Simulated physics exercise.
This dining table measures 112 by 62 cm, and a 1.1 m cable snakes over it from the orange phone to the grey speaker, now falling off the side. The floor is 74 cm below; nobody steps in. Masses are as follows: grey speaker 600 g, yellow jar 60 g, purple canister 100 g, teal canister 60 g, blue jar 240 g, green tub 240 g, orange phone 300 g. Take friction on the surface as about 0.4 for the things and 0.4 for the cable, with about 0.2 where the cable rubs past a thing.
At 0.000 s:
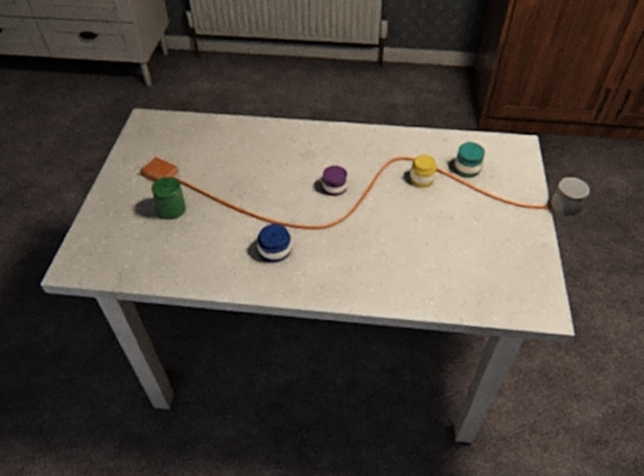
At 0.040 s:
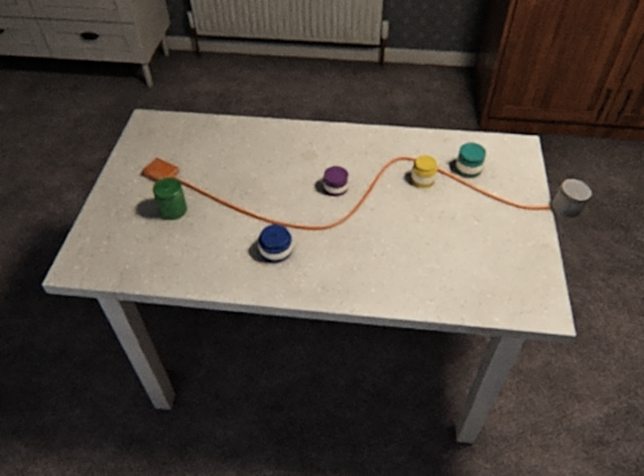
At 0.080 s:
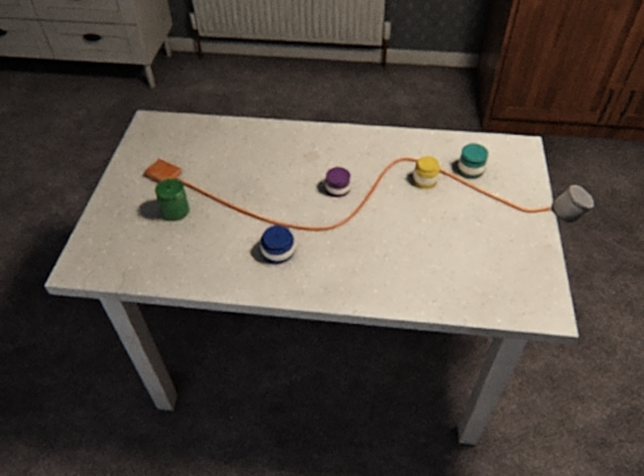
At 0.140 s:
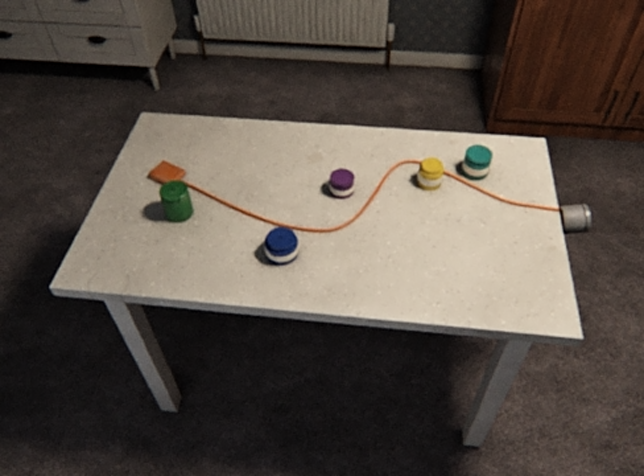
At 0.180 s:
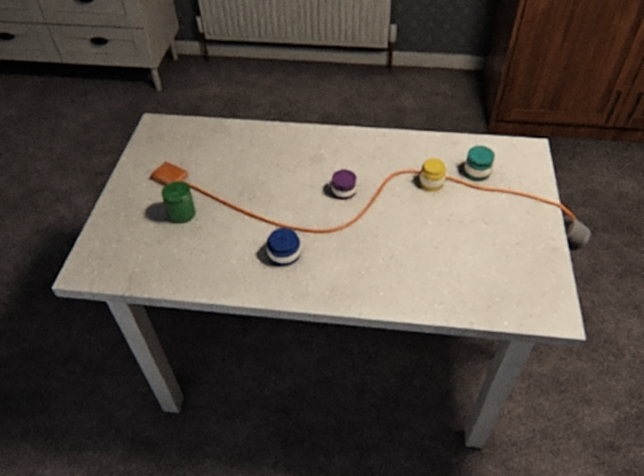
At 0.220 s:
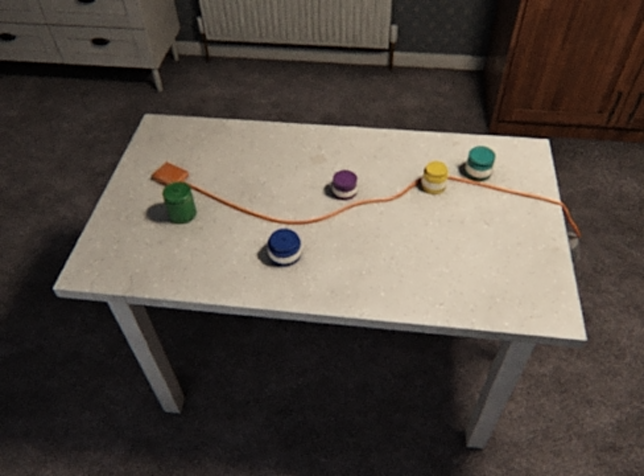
A white table stands on a dark carpeted floor before a radiator and wooden furniture, seen from above one long side in a nearly steady view that shifts very slightly. An orange cable winds from an orange square past green, blue, purple, yellow and teal containers to a grey cylinder at the right edge. The cylinder tips and drops below the edge, pulling the cable straighter while the containers stay put.
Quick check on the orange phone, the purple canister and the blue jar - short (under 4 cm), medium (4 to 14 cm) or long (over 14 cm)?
Result: Watch the orange phone change position a lot; watch the purple canister change position moderately; watch the blue jar stay nearly put.
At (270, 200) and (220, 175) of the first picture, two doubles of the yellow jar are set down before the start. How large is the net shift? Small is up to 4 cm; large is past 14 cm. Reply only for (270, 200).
At that spot the shift is big.
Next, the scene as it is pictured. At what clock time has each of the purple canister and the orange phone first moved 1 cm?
Purple canister 0.30 s; orange phone 0.32 s, roughly.
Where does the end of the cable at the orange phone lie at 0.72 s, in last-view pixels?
Somewhere about (310, 186) in the final view.
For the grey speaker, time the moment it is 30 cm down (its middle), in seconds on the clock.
It happens at 0.32 seconds on the clock.
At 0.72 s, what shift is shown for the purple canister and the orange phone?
About: Purple canister 8 cm, orange phone 30 cm.
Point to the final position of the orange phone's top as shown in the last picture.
It comes to rest at about (413, 190).
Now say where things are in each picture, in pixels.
The first picture shows shows, orange phone (159, 168); purple canister (335, 173); blue jar (273, 234); cable runs through (502, 200) (365, 194) (211, 196).
The second picture shows shows, grey speaker (575, 189); cable runs through (502, 200) (366, 195) (212, 197).
The third picture shows shows, grey speaker (573, 204); cable runs through (504, 201) (368, 196) (215, 198).
The fourth picture shows shows, grey speaker (574, 219); cable runs through (511, 202) (372, 197) (219, 200).
The fifth picture shows shows, grey speaker (571, 233); cable runs through (534, 197) (375, 197) (221, 201).
The sixth picture shows shows, orange phone (170, 173); purple canister (345, 178); blue jar (284, 239); cable runs through (563, 205) (393, 198) (306, 222) (222, 201).
By 0.5 s, the cable's tail end at (249, 179); orange phone 16 cm off its start, purple canister 8 cm off its start, yellow jar 23 cm off its start.
By 0.7 s, the cable's tail end at (310, 186); orange phone 32 cm off its start, purple canister 8 cm off its start, yellow jar 29 cm off its start.
By 1.0 s, the cable's tail end at (408, 190); orange phone 56 cm off its start at (393, 188), purple canister 8 cm off its start at (351, 155), yellow jar 29 cm off its start at (475, 258).
By 1.2 s, the cable's tail end at (428, 191); orange phone 61 cm off its start, purple canister 8 cm off its start, yellow jar 29 cm off its start.
By 2.4 s, the cable's tail end at (428, 191); orange phone 61 cm off its start at (413, 190), purple canister 8 cm off its start at (351, 155), blue jar 0 cm off its start at (284, 239), yellow jar 29 cm off its start at (475, 258).
